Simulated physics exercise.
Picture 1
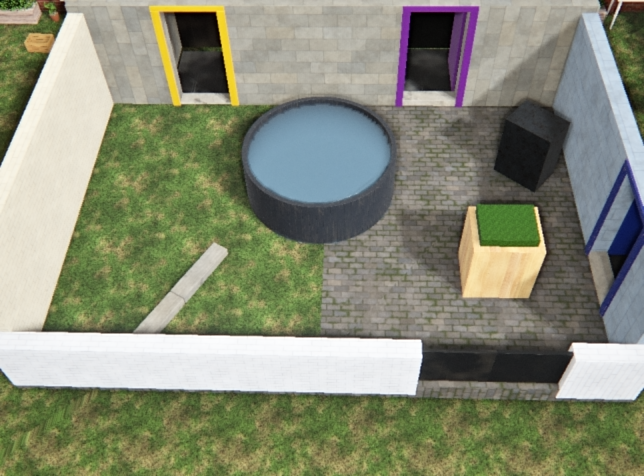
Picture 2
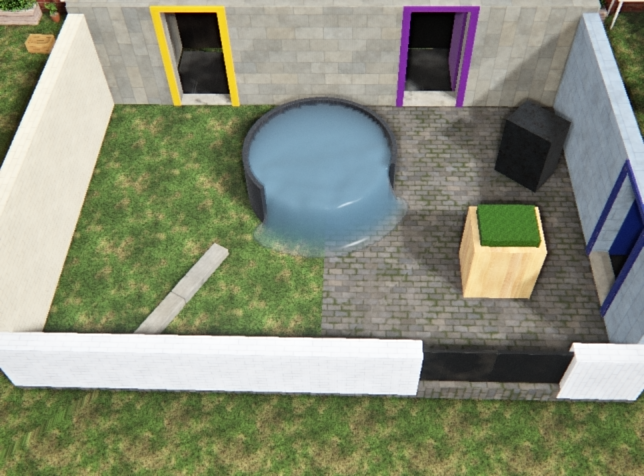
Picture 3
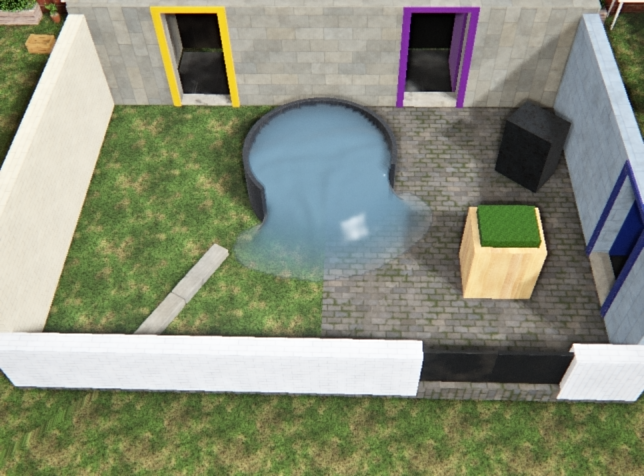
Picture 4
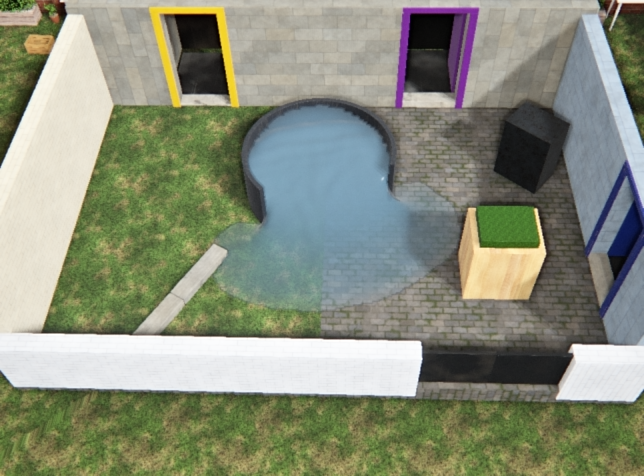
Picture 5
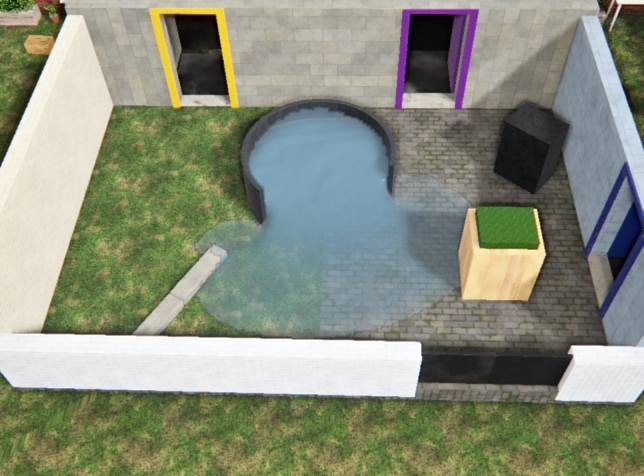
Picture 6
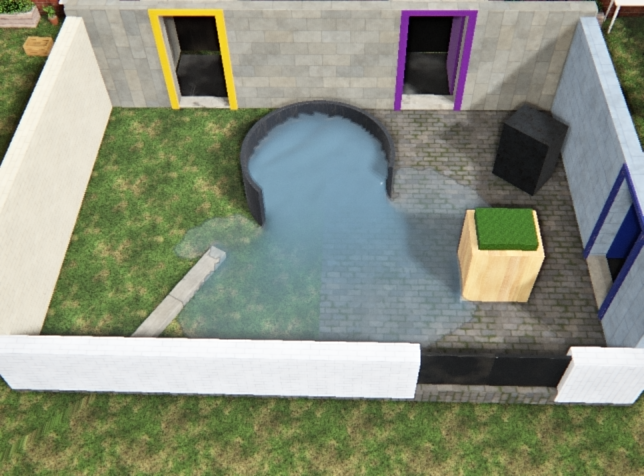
The footage shows a round dark pool on a walled garden terrace losing part of its front wall, and water pouring out and spreading across grass and paving, around one end of a grey slab and beside a wooden block.
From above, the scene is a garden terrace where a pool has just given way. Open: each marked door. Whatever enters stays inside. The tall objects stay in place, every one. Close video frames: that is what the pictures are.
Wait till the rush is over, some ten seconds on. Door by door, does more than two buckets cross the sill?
At the end, the purple door will not go over two buckets, the yellow door will not go over two buckets, the blue door will be deluged.
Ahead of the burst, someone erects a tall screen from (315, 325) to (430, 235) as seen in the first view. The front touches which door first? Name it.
I'd go with the blue-painted one.
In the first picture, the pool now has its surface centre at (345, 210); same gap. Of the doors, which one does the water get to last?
Answer: The yellow-painted one.
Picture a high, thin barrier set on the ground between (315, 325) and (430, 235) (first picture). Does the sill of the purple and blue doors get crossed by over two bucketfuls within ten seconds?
My reading: Purple keeps below it, blue takes less.
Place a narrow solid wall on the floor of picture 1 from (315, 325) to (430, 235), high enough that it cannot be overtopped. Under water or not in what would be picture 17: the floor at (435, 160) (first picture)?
Result: Waterlogged.
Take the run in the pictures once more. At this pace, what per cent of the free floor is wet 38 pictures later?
That comes to about 85 per cent.
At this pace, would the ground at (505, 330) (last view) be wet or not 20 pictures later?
Lab note - point status: Swamped.
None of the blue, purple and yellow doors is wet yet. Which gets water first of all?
The door marked blue.
A moment on, water covers 40 % of the floor; the purple door not reached, the yellow door not reached, the blue door wet at the sill, nothing in.
Next, water covers 45 % of the floor; the purple door not reached, the yellow door not reached, the blue door wet at the sill, nothing in.
Then, water covers 60 % of the floor; the purple door not reached, the yellow door not reached, the blue door over two buckets in.
Later, water covers 85 % of the floor; the purple door wet at the sill, nothing in, the yellow door not reached, the blue door over two buckets in.
In the end, water covers 95 % of the floor; the purple door wet at the sill, nothing in, the yellow door wet at the sill, nothing in, the blue door over two buckets in.
